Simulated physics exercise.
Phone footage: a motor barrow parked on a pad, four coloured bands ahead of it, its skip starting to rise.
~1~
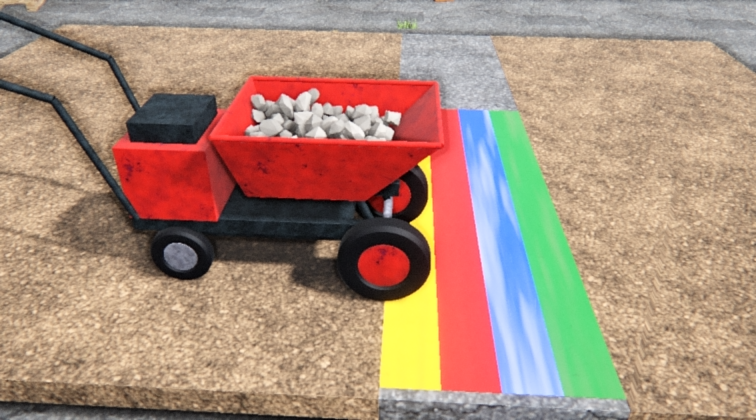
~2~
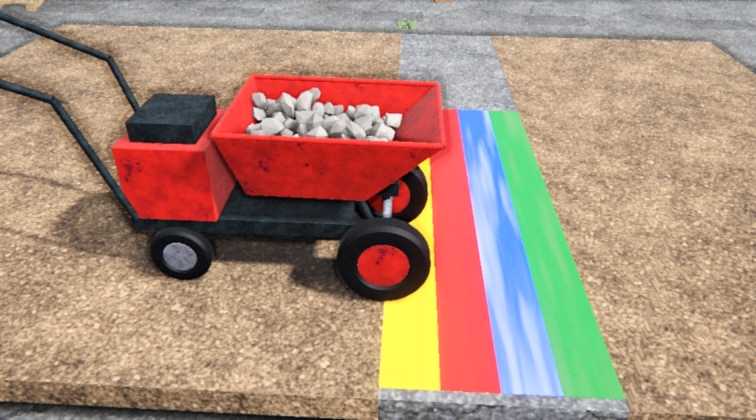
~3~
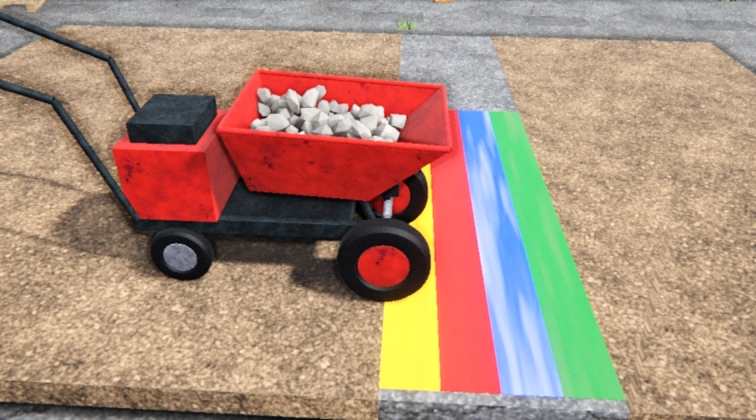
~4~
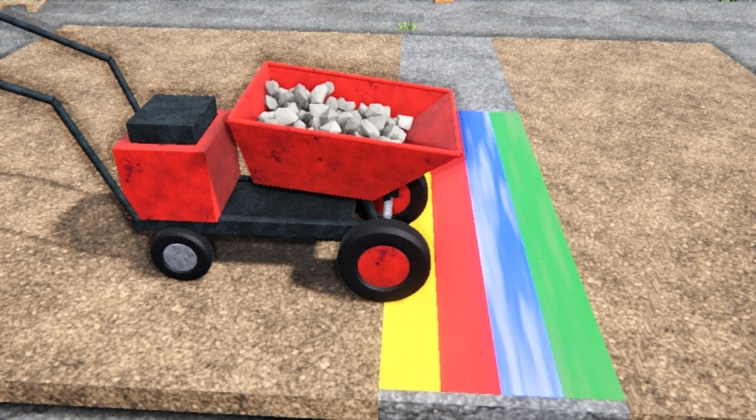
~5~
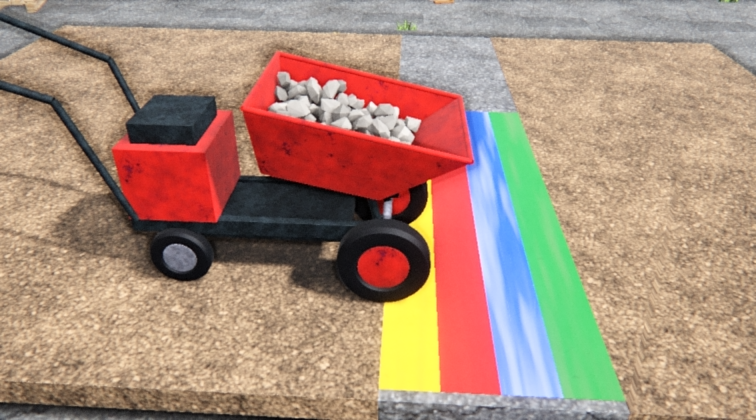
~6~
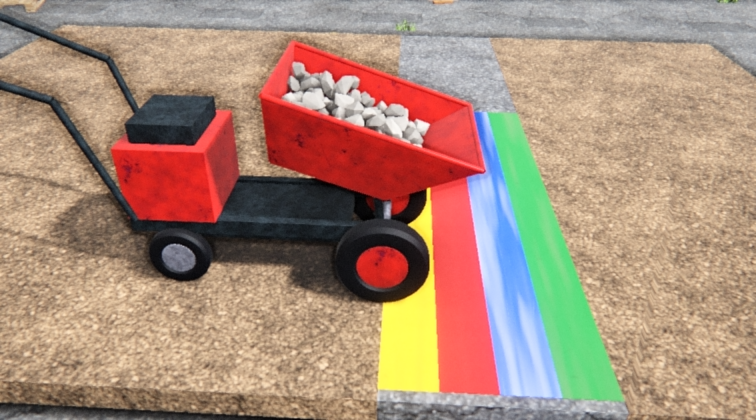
A red motor barrow stands beside four coloured strips as its stone-filled skip tilts toward the right.
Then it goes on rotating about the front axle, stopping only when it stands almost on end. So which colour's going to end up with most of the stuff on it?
Most of it lands on green.
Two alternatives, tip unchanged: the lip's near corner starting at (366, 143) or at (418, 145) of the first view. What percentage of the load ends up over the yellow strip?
0 % and 0 %.
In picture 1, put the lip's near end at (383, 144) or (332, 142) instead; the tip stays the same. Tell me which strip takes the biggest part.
That blue strip at the first place, then the strip in red at the second.
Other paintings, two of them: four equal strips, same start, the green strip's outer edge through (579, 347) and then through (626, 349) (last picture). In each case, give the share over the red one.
I'd say some 0 % for the first and some 0 % for the second.
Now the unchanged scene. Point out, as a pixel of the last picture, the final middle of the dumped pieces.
Near (560, 261).
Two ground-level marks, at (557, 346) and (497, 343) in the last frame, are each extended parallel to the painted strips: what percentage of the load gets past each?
I'd say about 70 and about 90 in a hundred.
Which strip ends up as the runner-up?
That blue strip.
Soon after the last picture, skip tipped steeply; all in the skip.
A little later, skip tipped right over; about half in the skip; a small part over the blue strip; about a third over the green strip; a stray few off the paint.
Later still, skip tipped right over; a small part in the skip; a small part over the blue strip; about half over the green strip; about a third off the paint.
At rest, skip tipped right over; a small part in the skip; none over the yellow strip; none over the red strip; a small part over the blue strip; about half over the green strip; about a third off the paint.
